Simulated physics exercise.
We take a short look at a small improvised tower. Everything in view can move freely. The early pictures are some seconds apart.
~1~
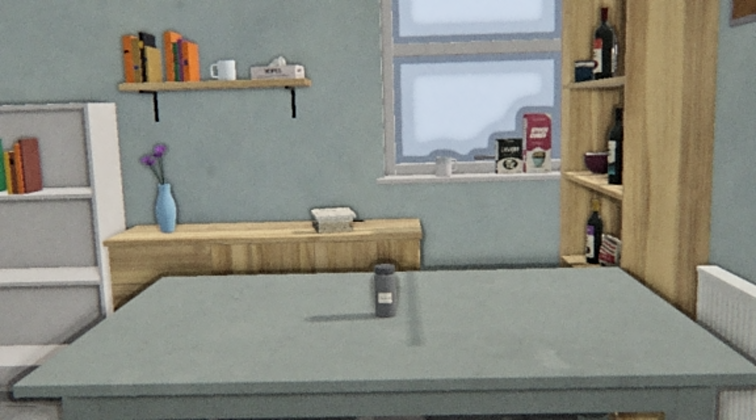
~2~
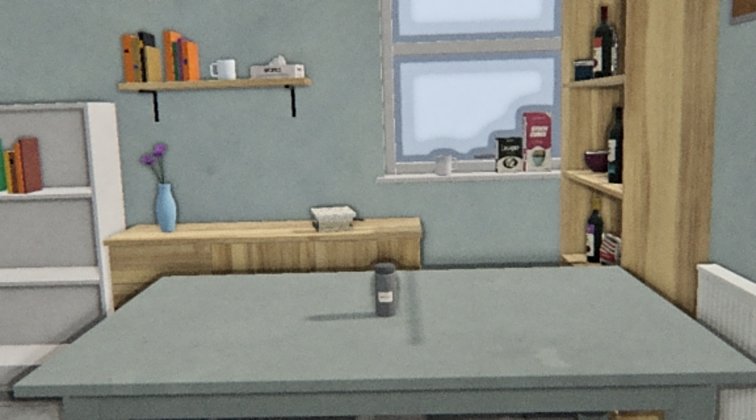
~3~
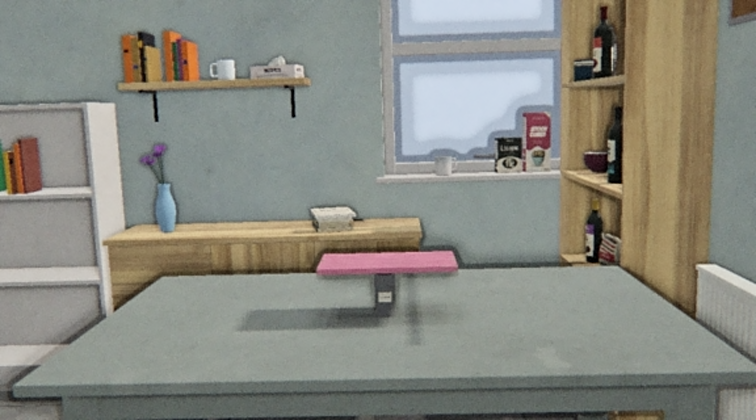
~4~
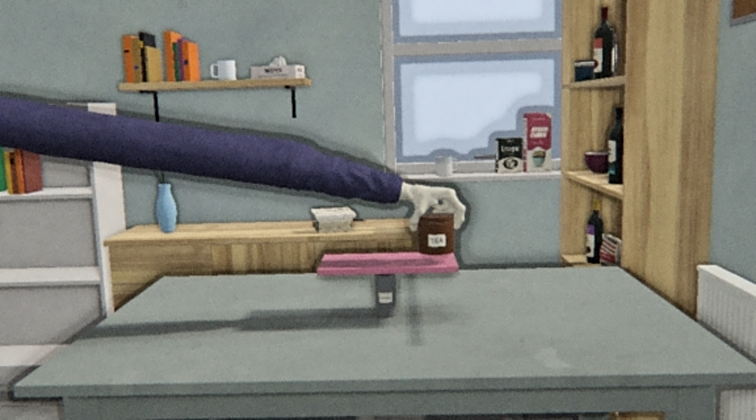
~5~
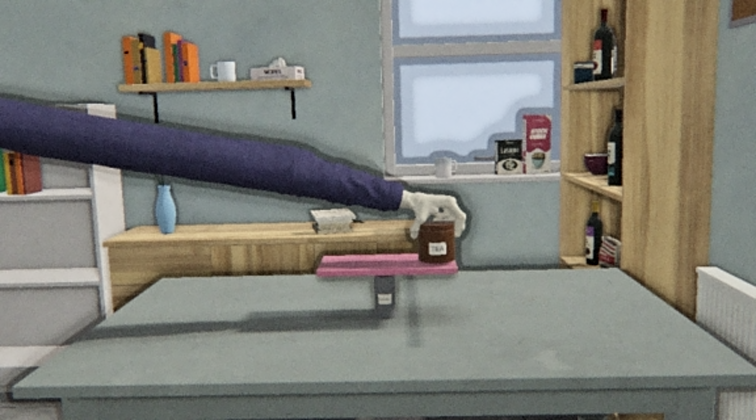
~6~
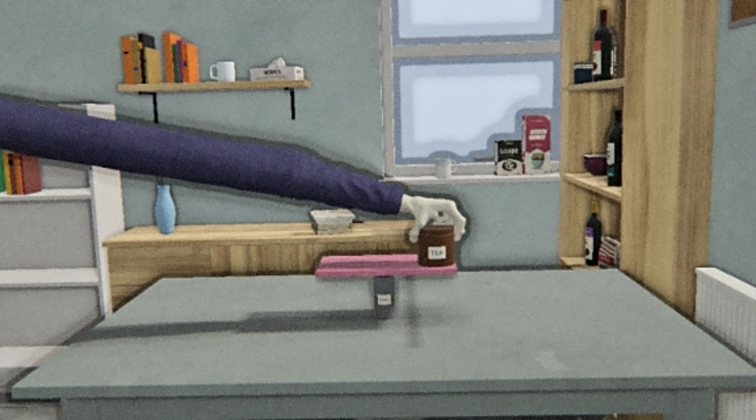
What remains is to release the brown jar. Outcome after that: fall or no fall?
I expect the stack to come down, at least in part.
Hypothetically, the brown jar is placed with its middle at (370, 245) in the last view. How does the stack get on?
Outcome: Stable.
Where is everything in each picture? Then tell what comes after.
In the first picture, the last thing is not in view yet.
In the second picture, the last thing is not in view yet.
In the third picture, the last thing is not in view yet; pink board (388, 263).
In the fourth picture, on its way; brown jar (436, 233); pink board (388, 263).
In the fifth picture, on its way; brown jar (436, 241); pink board (387, 264).
In the sixth picture, in place under the hand; brown jar (436, 245); pink board (387, 265).
Then, 0.40 s past the last view, brown jar now fallen; pink board rocked 50° from its first pose.
Then, 0.60 s past the last view, pink board now fallen; grey shaker rocked 46° from its first pose.
Then, 0.70 s past the last view, grey shaker now fallen.
Finally, fallen, brown jar, pink board and grey shaker. The stack gives way.
